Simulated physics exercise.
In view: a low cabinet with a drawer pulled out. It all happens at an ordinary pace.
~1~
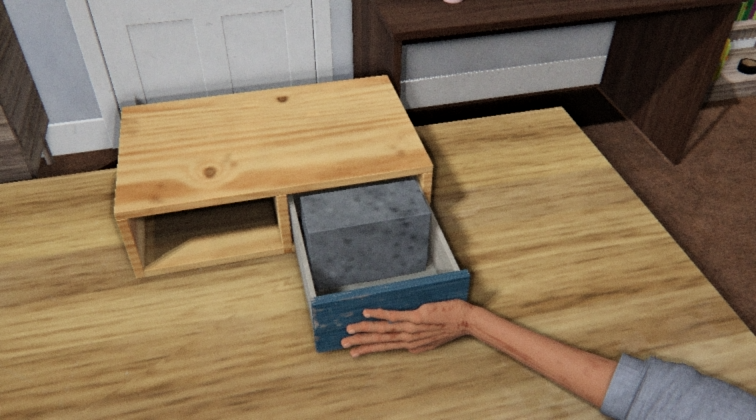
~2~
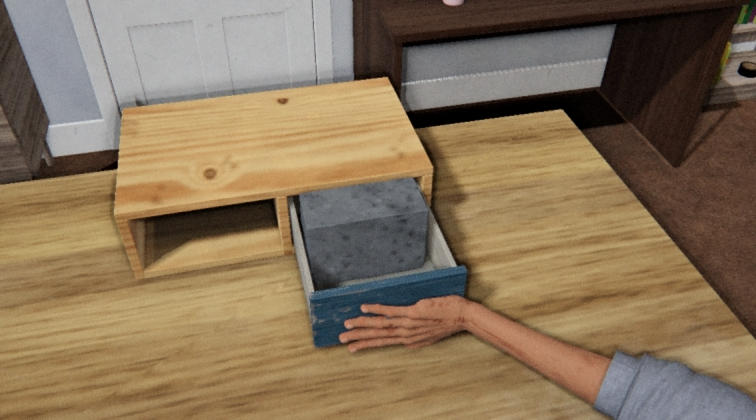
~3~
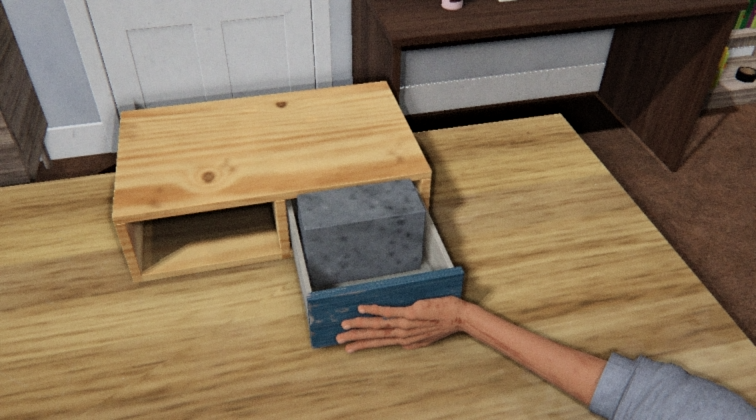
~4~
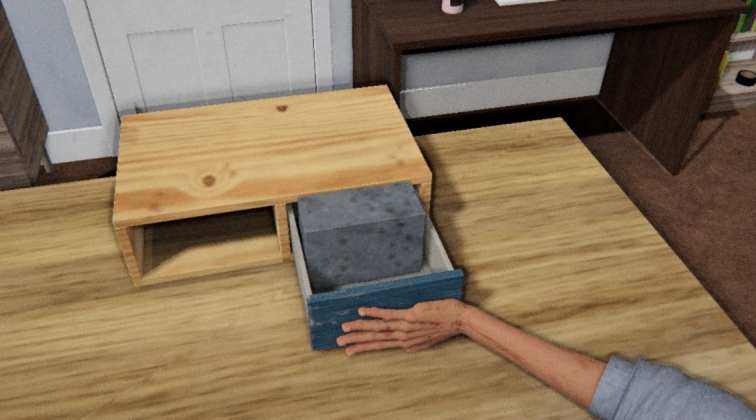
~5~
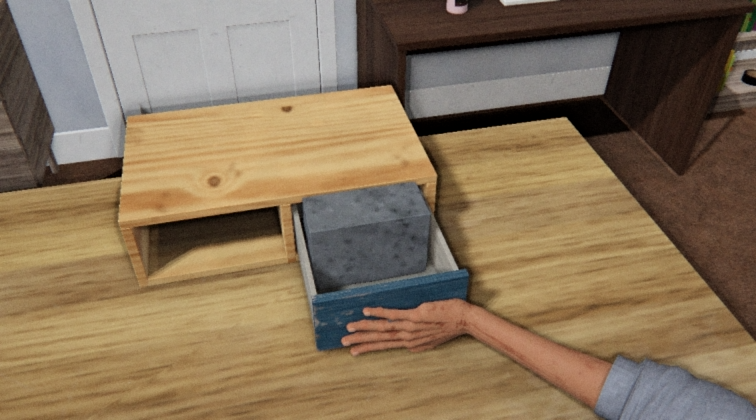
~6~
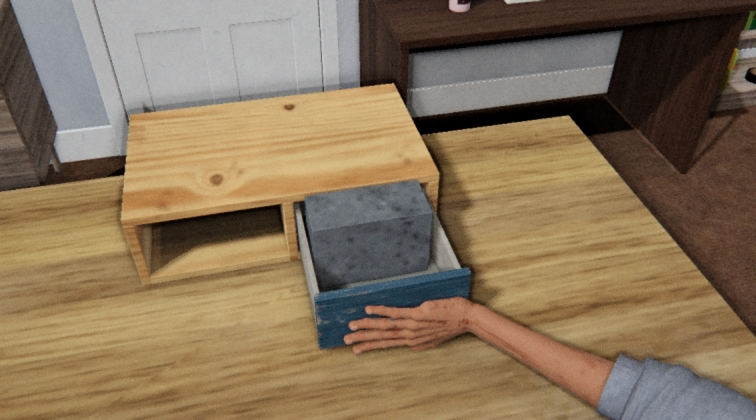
A hand resting against the blue front of an open drawer holding a grey brick, barely moving beside the wooden cabinet.
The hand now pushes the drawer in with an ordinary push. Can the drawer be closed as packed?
In the end the drawer will not close.
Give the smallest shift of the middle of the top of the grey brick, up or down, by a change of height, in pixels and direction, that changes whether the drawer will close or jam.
About 12 pixels down.
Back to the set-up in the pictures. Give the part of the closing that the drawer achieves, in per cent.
Near 10 in a hundred.
Then, 0.32 s past the last view, drawer starting in.
Then, 0.64 s past the last view, drawer stopped, still ajar.
Finally, the drawer jams.
